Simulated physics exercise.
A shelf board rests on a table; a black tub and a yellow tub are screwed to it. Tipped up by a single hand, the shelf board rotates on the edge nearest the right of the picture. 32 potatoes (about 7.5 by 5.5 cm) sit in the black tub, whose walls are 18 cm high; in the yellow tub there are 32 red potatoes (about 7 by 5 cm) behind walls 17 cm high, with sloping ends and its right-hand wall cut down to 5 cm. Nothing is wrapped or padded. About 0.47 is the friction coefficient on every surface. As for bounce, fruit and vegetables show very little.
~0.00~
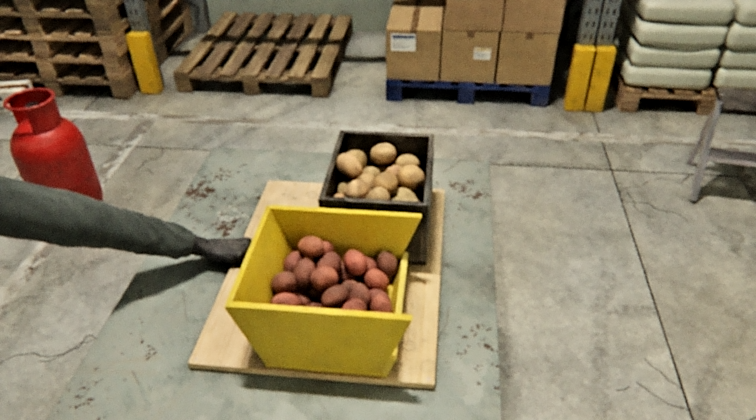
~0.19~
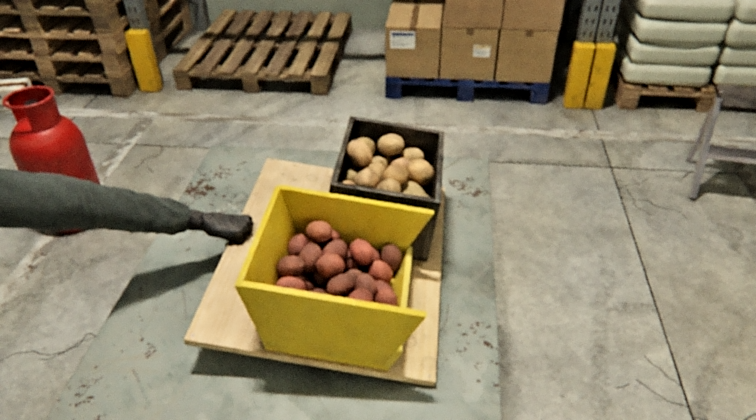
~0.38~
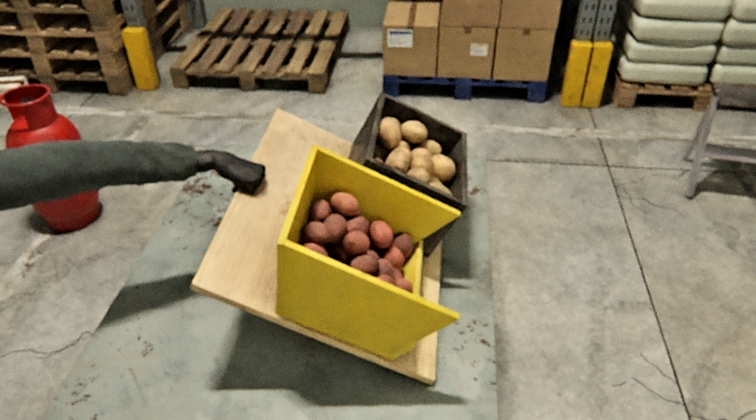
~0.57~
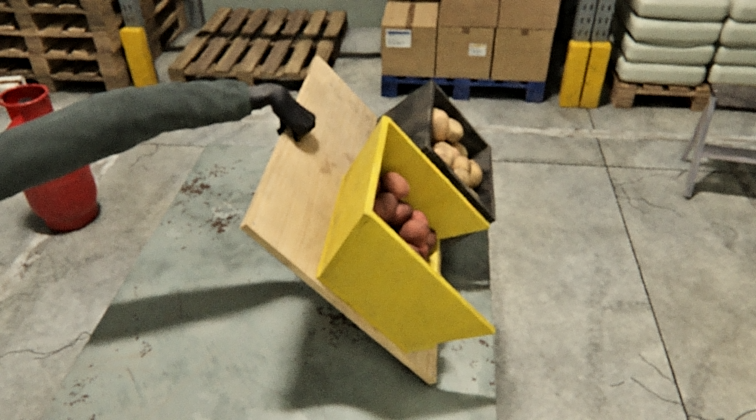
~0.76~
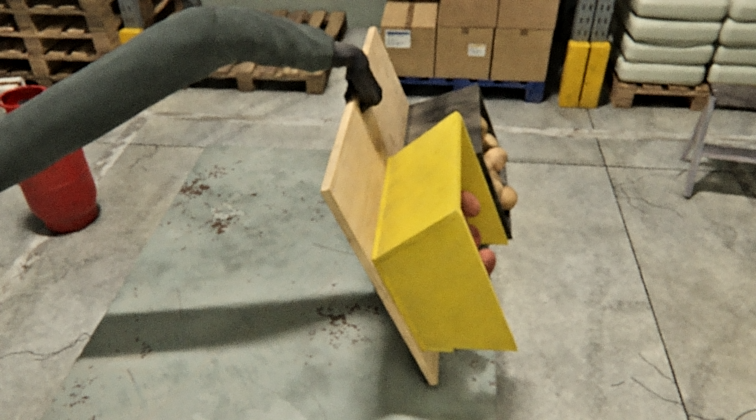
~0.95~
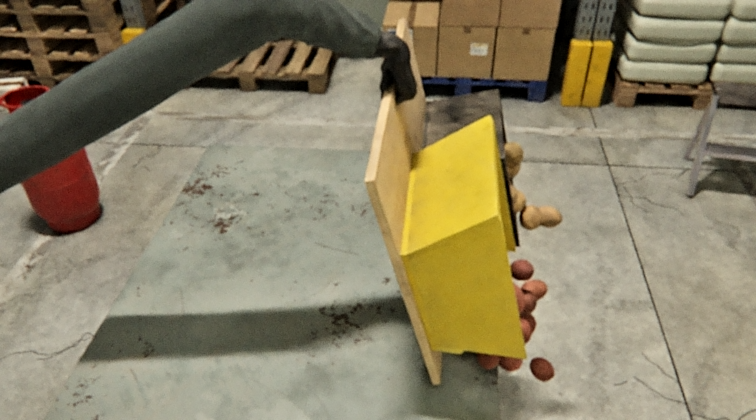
A gloved hand tilting a wooden board steeply rightward, with red potatoes tumbling from a yellow tub beside a black tub of potatoes.
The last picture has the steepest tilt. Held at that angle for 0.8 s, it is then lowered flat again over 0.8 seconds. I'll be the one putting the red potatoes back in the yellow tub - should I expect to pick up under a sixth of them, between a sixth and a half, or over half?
Expect to pick up over half of them.
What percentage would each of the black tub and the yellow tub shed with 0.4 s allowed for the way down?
Then the black tub sheds 30 %, while the yellow tub sheds 90 %.
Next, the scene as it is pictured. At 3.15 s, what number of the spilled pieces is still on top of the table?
I'd guess near 4.
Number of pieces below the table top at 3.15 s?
Count: Roughly 35.
After 1.30 s, tilt 76°; 5 of 32 out of the black tub and 22 of 32 out of the yellow tub.
After 1.74 s, tilt 76°; 6 of 32 out of the black tub and 30 of 32 out of the yellow tub.
After 2.36 s, tilt 11°; 7 of 32 out of the black tub and 30 of 32 out of the yellow tub.
Outcome (at 3.15 s), 7 of 32 out of the black tub and 30 of 32 out of the yellow tub. Asked share, 30 of 32, 94 per cent.
